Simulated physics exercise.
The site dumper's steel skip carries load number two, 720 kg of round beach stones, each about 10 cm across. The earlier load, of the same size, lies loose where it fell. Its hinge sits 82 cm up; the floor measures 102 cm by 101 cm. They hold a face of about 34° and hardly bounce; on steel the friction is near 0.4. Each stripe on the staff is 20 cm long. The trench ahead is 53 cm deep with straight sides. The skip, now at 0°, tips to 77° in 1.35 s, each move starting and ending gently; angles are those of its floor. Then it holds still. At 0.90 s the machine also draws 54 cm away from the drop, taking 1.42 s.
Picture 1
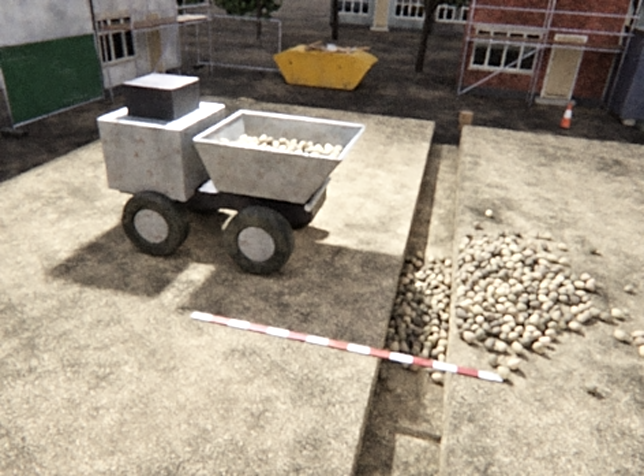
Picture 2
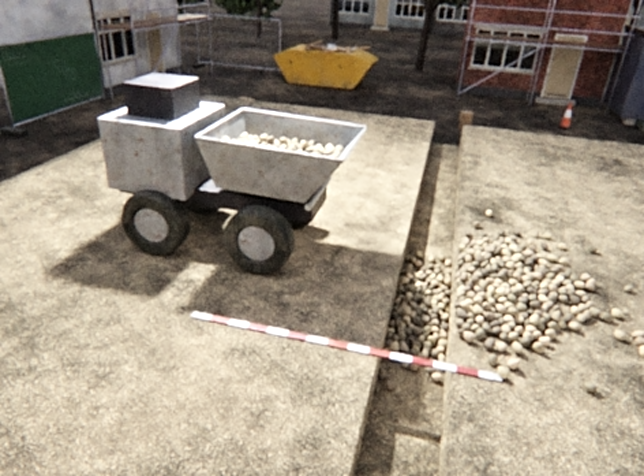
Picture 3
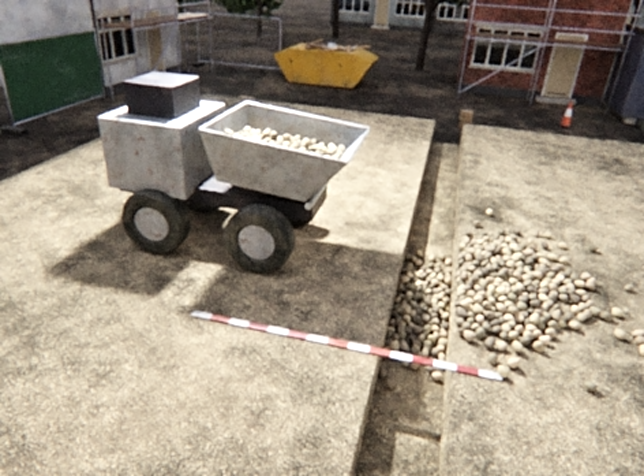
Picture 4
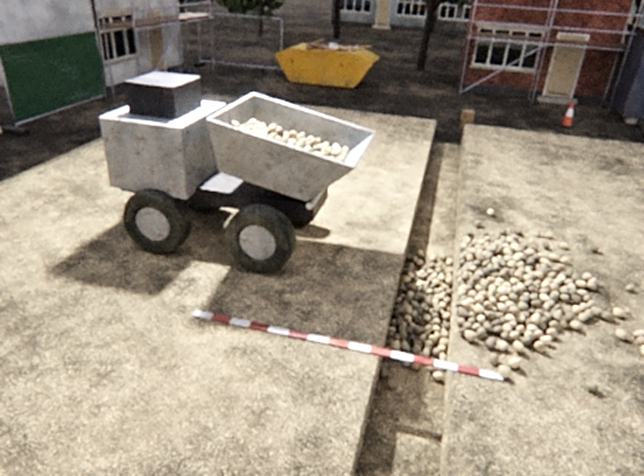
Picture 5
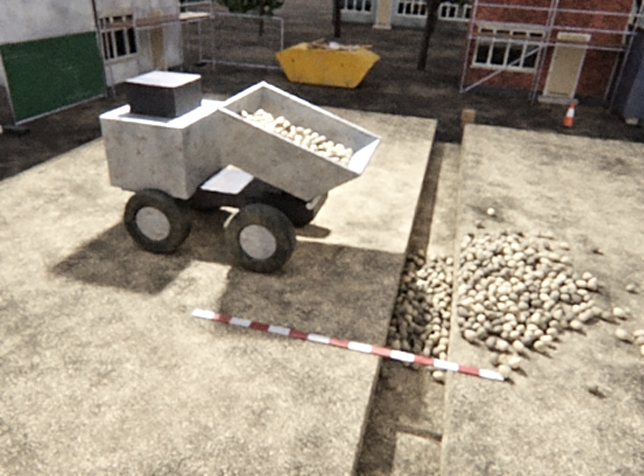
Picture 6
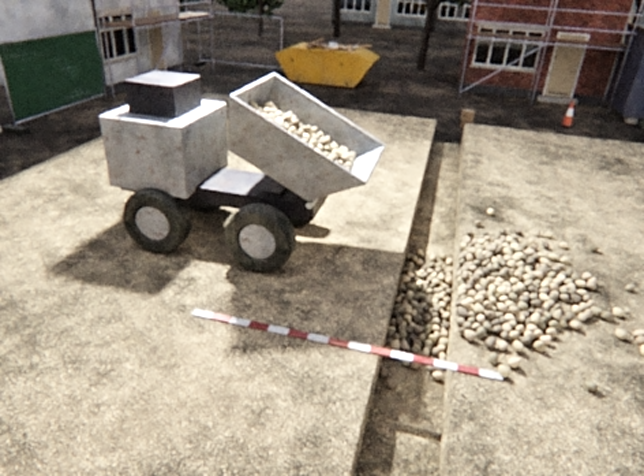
On a building site, a dumper's grey skip of pale stones tilts steadily rightward.
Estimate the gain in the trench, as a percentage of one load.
Roughly 60 per cent of a load more.
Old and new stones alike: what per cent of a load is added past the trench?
About 0 per cent.
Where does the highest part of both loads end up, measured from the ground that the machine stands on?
Some 26 cm above that level.
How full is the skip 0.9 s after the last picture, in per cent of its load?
About 60 per cent.
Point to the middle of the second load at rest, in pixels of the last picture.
Their middle is at about (410, 286).
Then, 0.5 s after the last picture the floor is at 65°; in per cent of one load, 100 in the skip, 33 in the trench, 67 past the trench; the foremost stones are at (638, 313).
Then, 0.9 s after the last picture the floor is at 77°; in per cent of one load, 60 in the skip, 24 short of the trench, 49 in the trench, 67 past the trench; the foremost stones are at (638, 313).
Then, 2.2 s after the last picture the floor is at 77°; in per cent of one load, 0 in the skip, 40 short of the trench, 93 in the trench, 67 past the trench; the foremost stones are at (638, 313).
Then, 5.2 s after the last picture the floor is at 77°; in per cent of one load, 0 in the skip, 40 short of the trench, 93 in the trench, 67 past the trench; the foremost stones are at (638, 313). Net gain in the trench, 60.
